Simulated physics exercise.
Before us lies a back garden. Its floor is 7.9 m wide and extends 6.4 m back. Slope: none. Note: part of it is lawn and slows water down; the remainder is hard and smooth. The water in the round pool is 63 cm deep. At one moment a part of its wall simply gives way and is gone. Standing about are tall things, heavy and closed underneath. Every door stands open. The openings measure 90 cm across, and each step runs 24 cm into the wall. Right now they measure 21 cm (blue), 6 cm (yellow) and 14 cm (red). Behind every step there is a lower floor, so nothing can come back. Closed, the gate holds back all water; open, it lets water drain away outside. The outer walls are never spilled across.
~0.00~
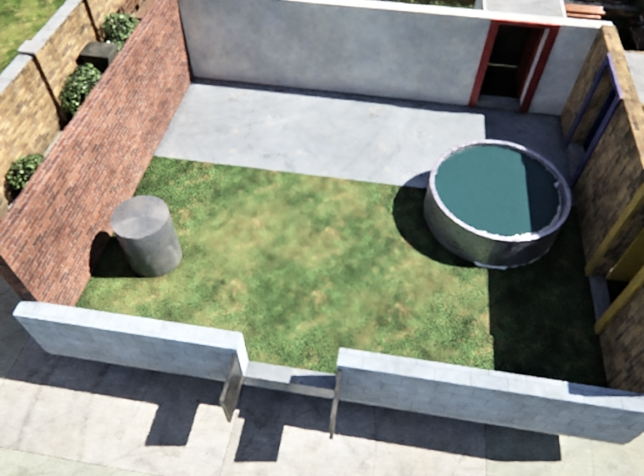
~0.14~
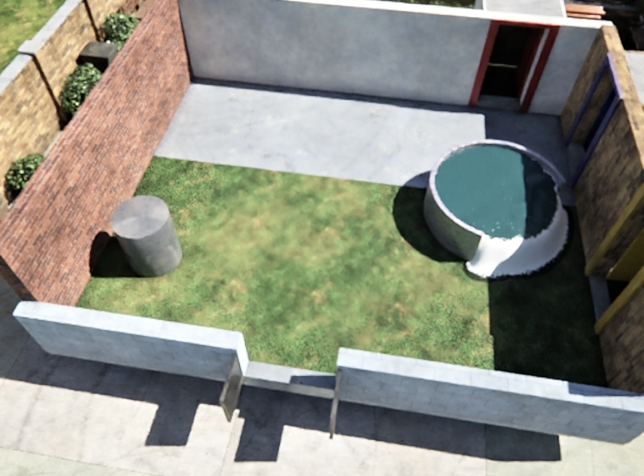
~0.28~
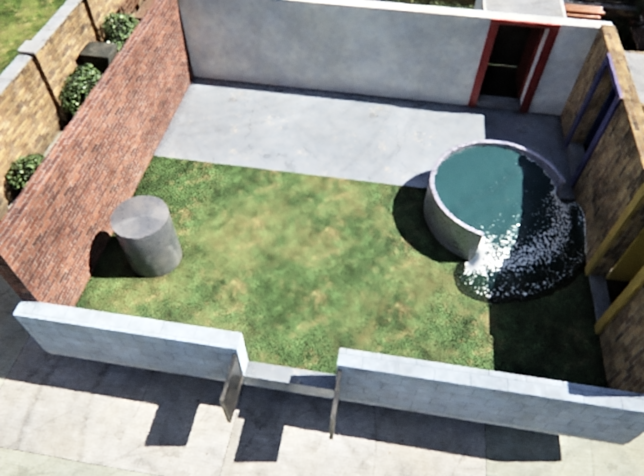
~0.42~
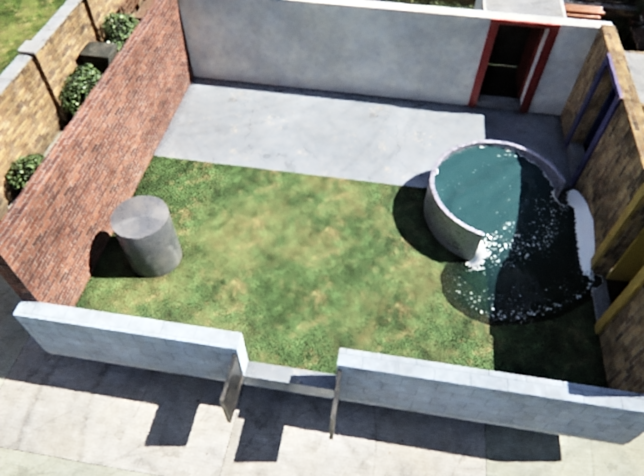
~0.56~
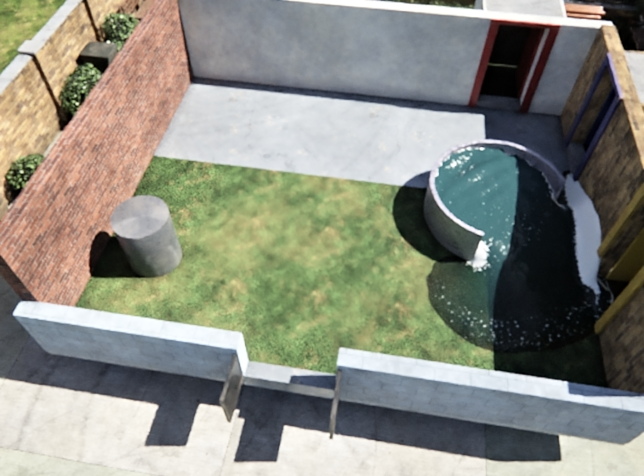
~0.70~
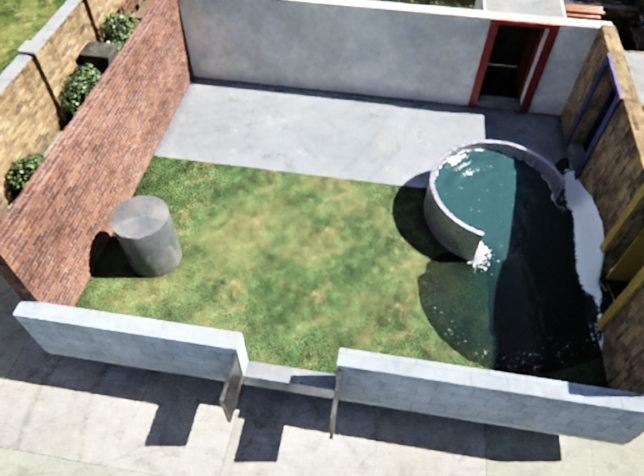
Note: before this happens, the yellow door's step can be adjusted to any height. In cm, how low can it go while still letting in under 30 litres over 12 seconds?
I would say 22 cm.
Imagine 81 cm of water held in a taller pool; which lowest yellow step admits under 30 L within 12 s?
Then a height close to 29 cm.
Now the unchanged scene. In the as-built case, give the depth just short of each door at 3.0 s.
Depths, in cm - blue: 5, yellow: 14, red: 10.
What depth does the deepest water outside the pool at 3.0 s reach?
28 cm.
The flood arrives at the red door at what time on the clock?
It gets to red at 1.8 s.
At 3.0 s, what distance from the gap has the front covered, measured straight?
Around 4.4 m from the gap.
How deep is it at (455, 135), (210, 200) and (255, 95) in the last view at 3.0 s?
That's 1, 0 and 0 cm, in the order given.
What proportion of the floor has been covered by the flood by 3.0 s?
Roughly 30 percent of the floor is wet.
After 1.4 s water covers 20 % of the floor, deepest (44 cm) near (602, 415); 23 cm at the yellow door, 64 litres in over its 6 cm step.
After 3.0 s water covers 30 % of the floor, deepest (28 cm) near (600, 402); 14 cm at the yellow door, 179 litres in over its 6 cm step.
After 12.0 s water covers 100 % of the floor, deepest (6 cm) near (191, 84); 6 cm at the yellow door, 262 litres in over its 6 cm step.
At the yellow door as built, the water arrived by 0.6 s and peaked near 29 cm at 0.7 s.
With a step of 18.5 cm, 54 litres would have come in within the 12 s; with 24.5 cm, 17 litres. So under 30 litres takes about 22 cm.
